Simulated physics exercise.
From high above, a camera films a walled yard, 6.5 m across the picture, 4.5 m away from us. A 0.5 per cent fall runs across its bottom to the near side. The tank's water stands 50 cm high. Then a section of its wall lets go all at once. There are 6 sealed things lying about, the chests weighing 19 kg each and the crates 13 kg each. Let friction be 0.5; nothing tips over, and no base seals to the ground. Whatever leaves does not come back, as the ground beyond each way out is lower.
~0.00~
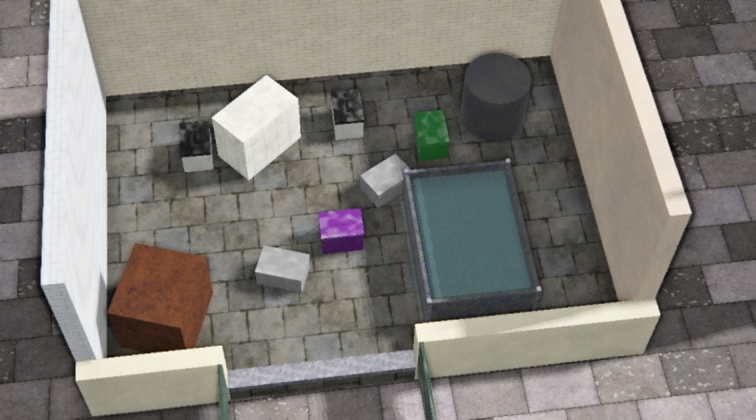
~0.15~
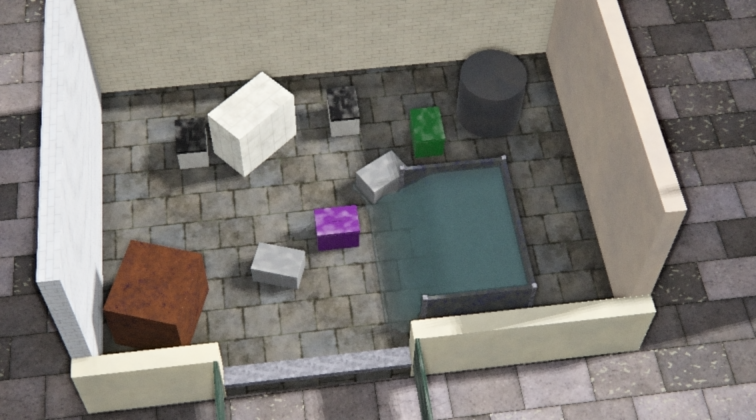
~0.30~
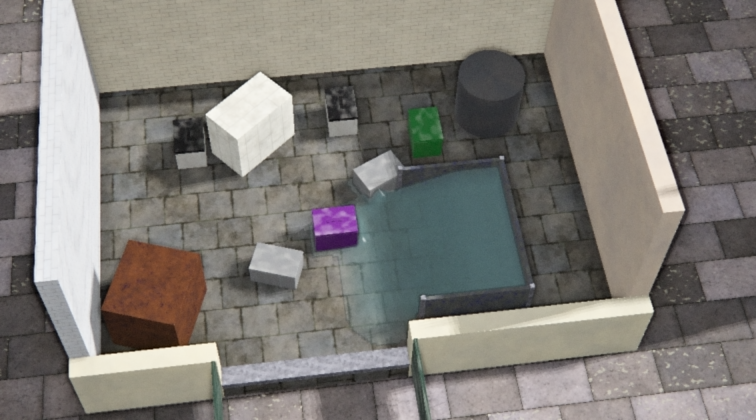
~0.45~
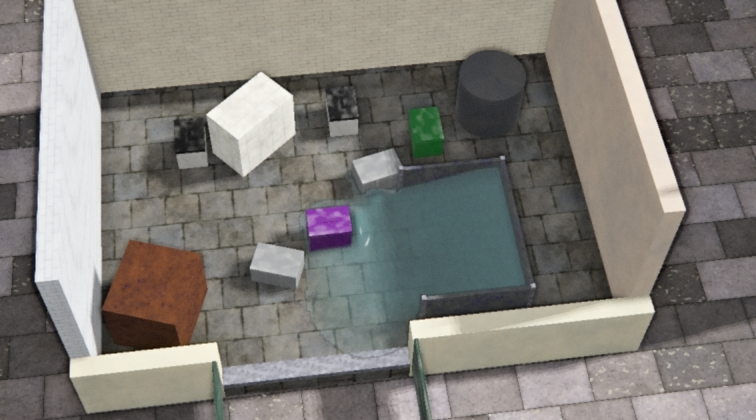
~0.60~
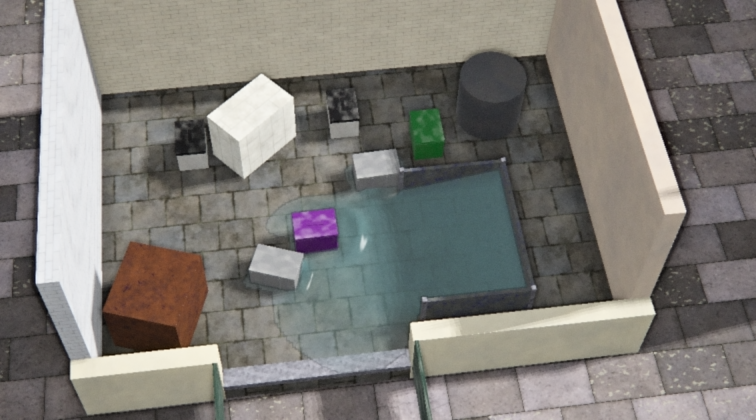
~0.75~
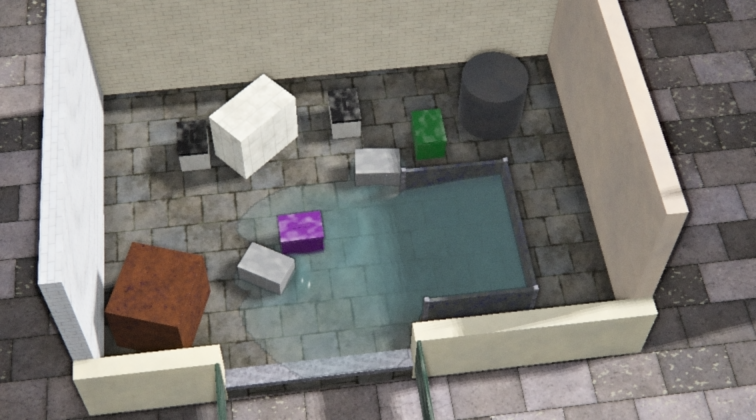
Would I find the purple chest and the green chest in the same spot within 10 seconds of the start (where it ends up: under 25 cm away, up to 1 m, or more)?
Outcome: The purple chest is pushed well clear. The green chest rests nearly unmoved.
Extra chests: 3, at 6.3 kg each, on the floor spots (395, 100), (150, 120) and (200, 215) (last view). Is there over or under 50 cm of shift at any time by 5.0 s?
Result, in listed order: Not exceeded / exceeded / exceeded.
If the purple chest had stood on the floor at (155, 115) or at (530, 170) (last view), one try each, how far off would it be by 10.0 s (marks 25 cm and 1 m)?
One try each gives this: It wanders off a long way, then it remains roughly in place.
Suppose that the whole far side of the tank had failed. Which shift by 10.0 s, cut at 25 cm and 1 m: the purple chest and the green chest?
With that failure, the purple chest keeps its spot, and the green chest covers a big distance.
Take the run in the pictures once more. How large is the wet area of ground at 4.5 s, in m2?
Near 18 m2 in all.
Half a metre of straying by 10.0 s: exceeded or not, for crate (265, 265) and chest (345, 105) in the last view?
First one went too far, second one stayed inside.
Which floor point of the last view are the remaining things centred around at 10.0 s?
It works out to somewhere near (297, 146) on the floor.
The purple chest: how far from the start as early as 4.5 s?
Displacement near 300 cm.
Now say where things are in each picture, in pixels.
The purple chest at (341, 223) rests on the ground; the green chest at (432, 127) rests on the ground; water covers 2.5 m2; 0 of 6 have shifted, in the first frame.
The purple chest at (337, 220), on the bottom; the green chest at (428, 124), on the bottom; water covers 3.3 m2; 0 of 6 have shifted, in the second frame.
The purple chest at (335, 220) rests on the ground; the green chest at (426, 124), on the bottom; water covers 4.2 m2; 0 of 6 have shifted, in the third frame.
The purple chest at (329, 221) rests on the ground, 9 cm from its start; the green chest at (426, 124), on the bottom; 5.2 m2 under water; 2 of 6 have shifted, in the fourth frame.
The purple chest at (315, 224), on the bottom, 28 cm from its start; the green chest at (427, 126), on the bottom; water covers 6.3 m2; 2 of 6 have shifted, in the fifth frame.
The purple chest at (301, 226), on the bottom, 49 cm from its start; the green chest at (429, 126), on the bottom; 7.6 m2 under water; 3 of 6 have shifted, in the sixth frame.
After 2.0 s the purple chest is near (147, 209), 2.5 m from its start, aground; the green chest is near (429, 126), 0.0 m from its start, aground; 0 of 6 are out; 1 afloat.
After 4.5 s the purple chest is near (172, 91), 3.2 m from its start, aground; the green chest is near (429, 126), 0.0 m from its start, aground; 0 of 6 are out; 1 afloat.
After 7.0 s the purple chest is near (248, 88), 2.6 m from its start, aground; the green chest is near (429, 126), 0.0 m from its start, aground; 0 of 6 are out; 1 afloat.
After 10.0 s the purple chest is near (262, 84), 2.5 m from its start, aground; the green chest is near (429, 126), 0.0 m from its start, aground; 0 of 6 are out; 0 afloat.
